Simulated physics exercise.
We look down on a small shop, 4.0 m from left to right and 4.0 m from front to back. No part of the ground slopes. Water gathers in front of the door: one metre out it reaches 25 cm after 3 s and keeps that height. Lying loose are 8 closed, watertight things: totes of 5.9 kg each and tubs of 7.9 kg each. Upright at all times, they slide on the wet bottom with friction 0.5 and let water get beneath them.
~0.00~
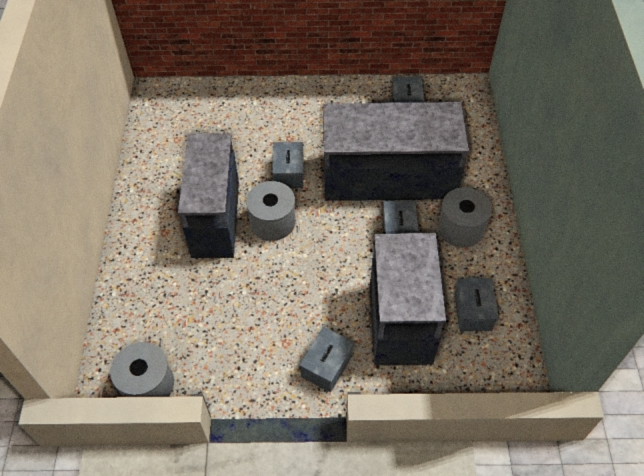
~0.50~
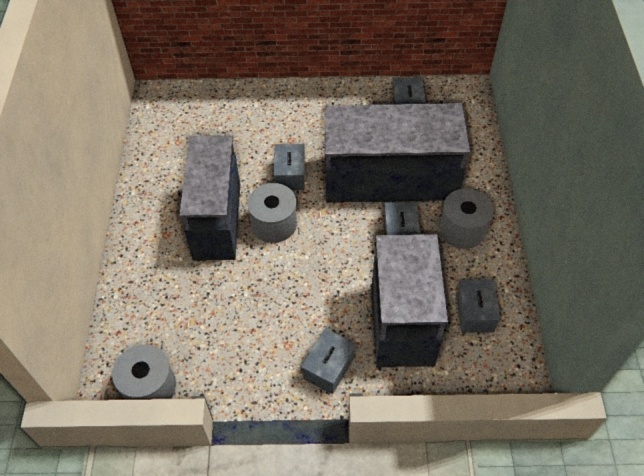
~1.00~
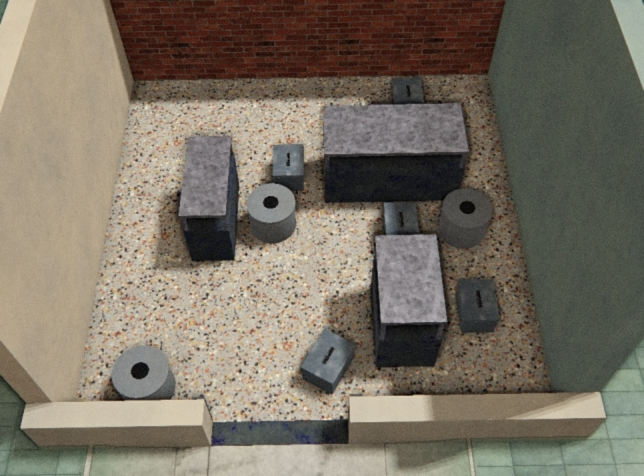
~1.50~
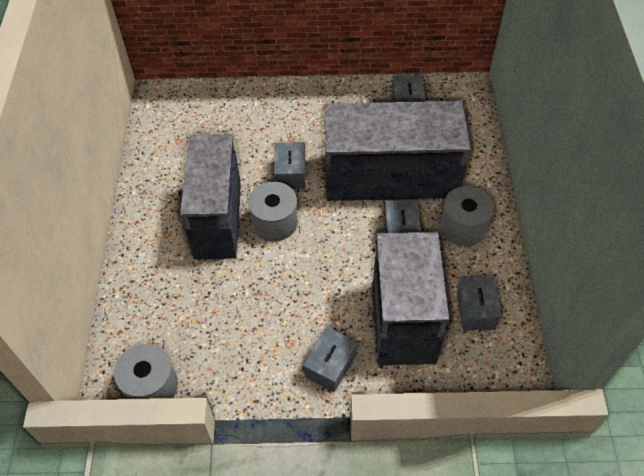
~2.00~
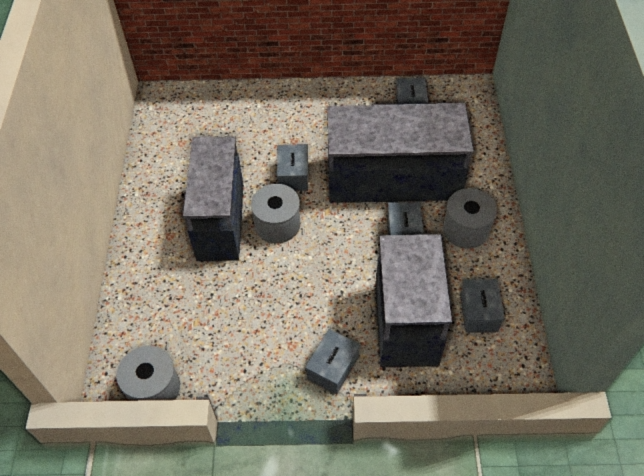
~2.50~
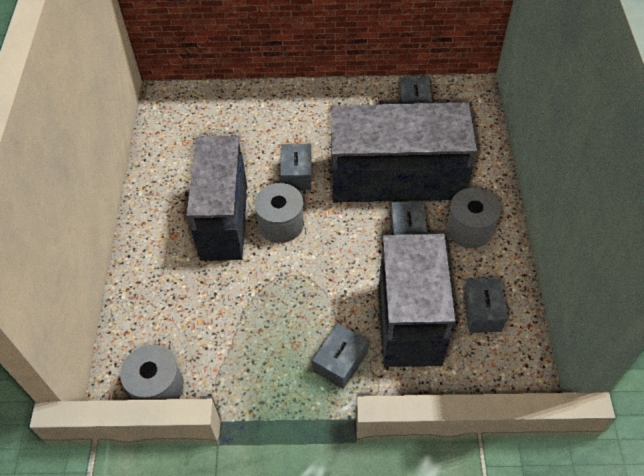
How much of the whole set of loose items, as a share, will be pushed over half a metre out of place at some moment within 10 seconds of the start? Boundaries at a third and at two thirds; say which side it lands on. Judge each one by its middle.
It lands on or past two thirds.
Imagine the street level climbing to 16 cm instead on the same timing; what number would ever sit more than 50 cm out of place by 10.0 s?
Then 5.
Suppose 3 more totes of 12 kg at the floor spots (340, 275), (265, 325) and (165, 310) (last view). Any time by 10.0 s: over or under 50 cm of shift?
In turn: Past it, more, less.
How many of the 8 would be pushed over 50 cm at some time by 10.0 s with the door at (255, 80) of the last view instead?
4.
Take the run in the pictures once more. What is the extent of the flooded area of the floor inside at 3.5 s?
Close to 4.5 m2, I'd say.
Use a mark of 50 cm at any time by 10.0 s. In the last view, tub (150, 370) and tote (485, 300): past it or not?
Result, in order: Exceeded / stayed within.
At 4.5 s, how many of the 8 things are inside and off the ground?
It comes to 2 of them.
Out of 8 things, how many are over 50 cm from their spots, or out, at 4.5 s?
I make it 3 by then.
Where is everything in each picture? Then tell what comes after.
The first frame shows a tote at (327, 354), on the bottom; a tote at (409, 90) rests on the ground; water covers 0.0 m2; 0 of 8 have shifted.
The second frame shows a tote at (329, 355) rests on the ground; a tote at (410, 92), on the bottom; 0.0 m2 under water; 0 of 8 have shifted.
The third frame shows a tote at (328, 356), on the bottom; a tote at (408, 92) rests on the ground; 0.0 m2 under water; 0 of 8 have shifted.
The fourth frame shows a tote at (330, 354) rests on the ground; a tote at (410, 89), on the bottom; 0.0 m2 under water; 0 of 8 have shifted.
The fifth frame shows a tote at (333, 356) rests on the ground; a tote at (413, 91), on the bottom; 0.3 m2 under water; 0 of 8 have shifted.
The sixth frame shows a tote at (340, 350) rests on the ground, 6 cm from its start; a tote at (416, 91), on the bottom; water covers 1.1 m2; 1 of 8 have shifted.
After 3.5 s 1 of 8 are over 50 cm from their spots; 0 afloat.
After 4.5 s 3 of 8 are over 50 cm from their spots; 2 afloat.
After 7.0 s 5 of 8 are over 50 cm from their spots; 3 afloat.
After 10.0 s 6 of 8 are over 50 cm from their spots, and 7 have been at some point; 8 afloat.
